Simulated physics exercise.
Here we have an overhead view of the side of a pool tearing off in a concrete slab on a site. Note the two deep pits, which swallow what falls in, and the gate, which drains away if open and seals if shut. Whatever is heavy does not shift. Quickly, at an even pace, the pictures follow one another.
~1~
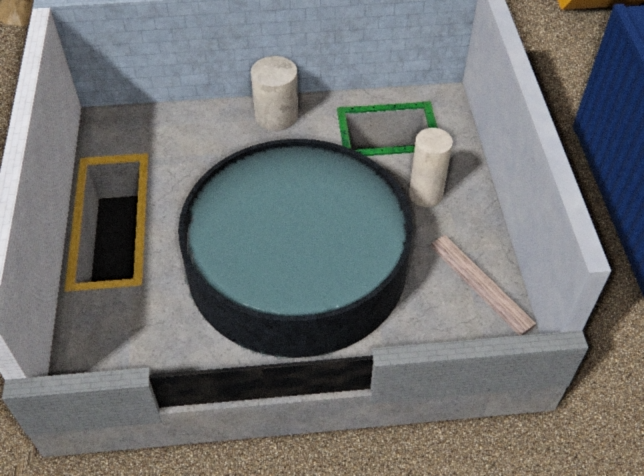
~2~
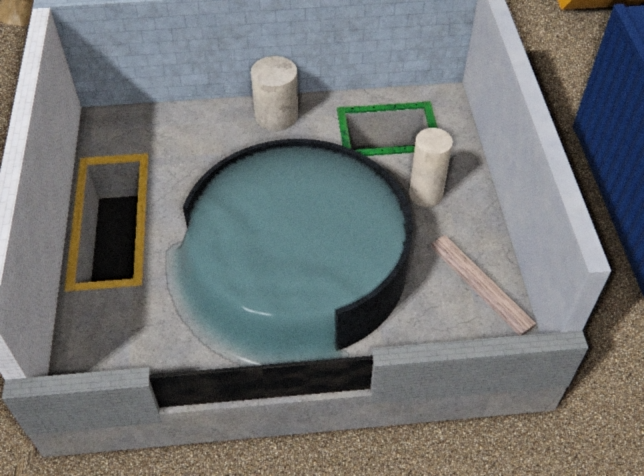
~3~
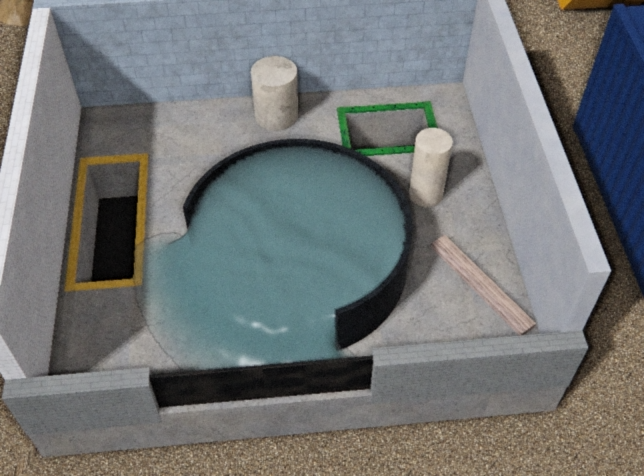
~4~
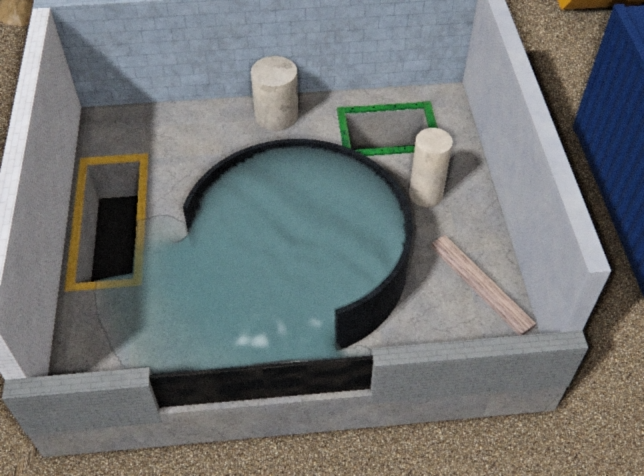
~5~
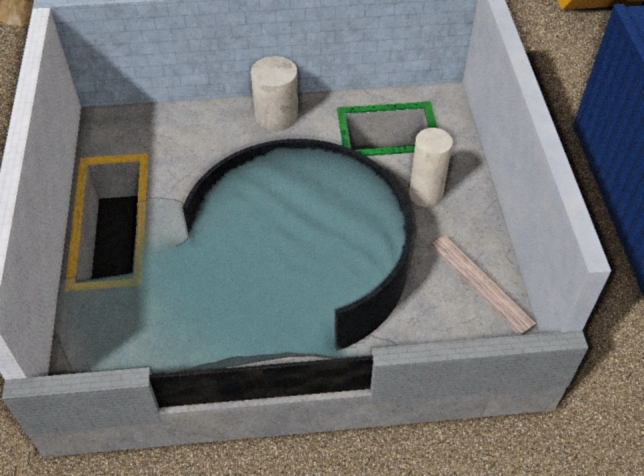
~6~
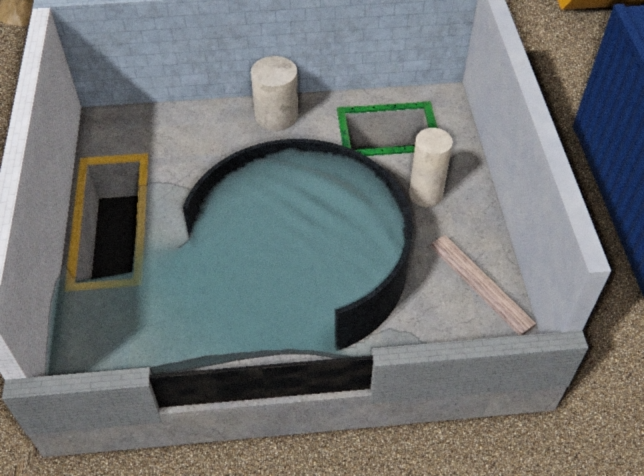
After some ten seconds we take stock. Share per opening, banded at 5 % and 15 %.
Gate - under 5 %, yellow pit - over 15 %, green pit - under 5 %.
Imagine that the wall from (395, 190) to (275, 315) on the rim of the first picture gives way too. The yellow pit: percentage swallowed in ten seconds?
The yellow pit takes 20 per cent.
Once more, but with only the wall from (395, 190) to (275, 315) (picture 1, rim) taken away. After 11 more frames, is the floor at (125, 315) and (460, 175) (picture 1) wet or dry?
Well, the first place ends up drenched, and the second one drenched.
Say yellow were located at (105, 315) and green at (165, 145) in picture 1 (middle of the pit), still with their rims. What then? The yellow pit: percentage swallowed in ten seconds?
Parts in a hundred: Yellow 75.
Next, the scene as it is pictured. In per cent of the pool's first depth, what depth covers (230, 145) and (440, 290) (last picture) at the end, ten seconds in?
Estimate, in order: 4 and 12 percent.
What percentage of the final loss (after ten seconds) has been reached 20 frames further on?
Near 55 %.
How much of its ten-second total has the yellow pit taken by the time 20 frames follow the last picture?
Around 55 in a hundred.
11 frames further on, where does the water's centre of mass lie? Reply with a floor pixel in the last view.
I'd say near (228, 308).
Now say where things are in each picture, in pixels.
The round tank at (296, 225) is whole and still, in the first frame.
Water pours out at (223, 321) and has run to a hidden place, in the second frame.
The front is at a hidden place, out from the gap at (223, 322), in the third frame.
The front is at a hidden place, out from the gap at (224, 324), in the fourth frame.
Water pours out at (224, 324) and has run to a hidden place, in the fifth frame.
Water pours out at (224, 325) and has run to a hidden place, in the sixth frame.
A moment on, water covers 40 % of the floor; the gate 0 %, the yellow pit 4 %, the green pit 0 %.
Next, water covers 45 % of the floor; the gate 0 %, the yellow pit 12 %, the green pit 0 %.
Then, water covers 65 % of the floor; the gate 0 %, the yellow pit 31 %, the green pit 0 %.
Later, water covers 85 % of the floor; the gate 0 %, the yellow pit 45 %, the green pit 0 %.
In the end, water covers 95 % of the floor; the gate 0 %, the yellow pit 58 %, the green pit 1 %.
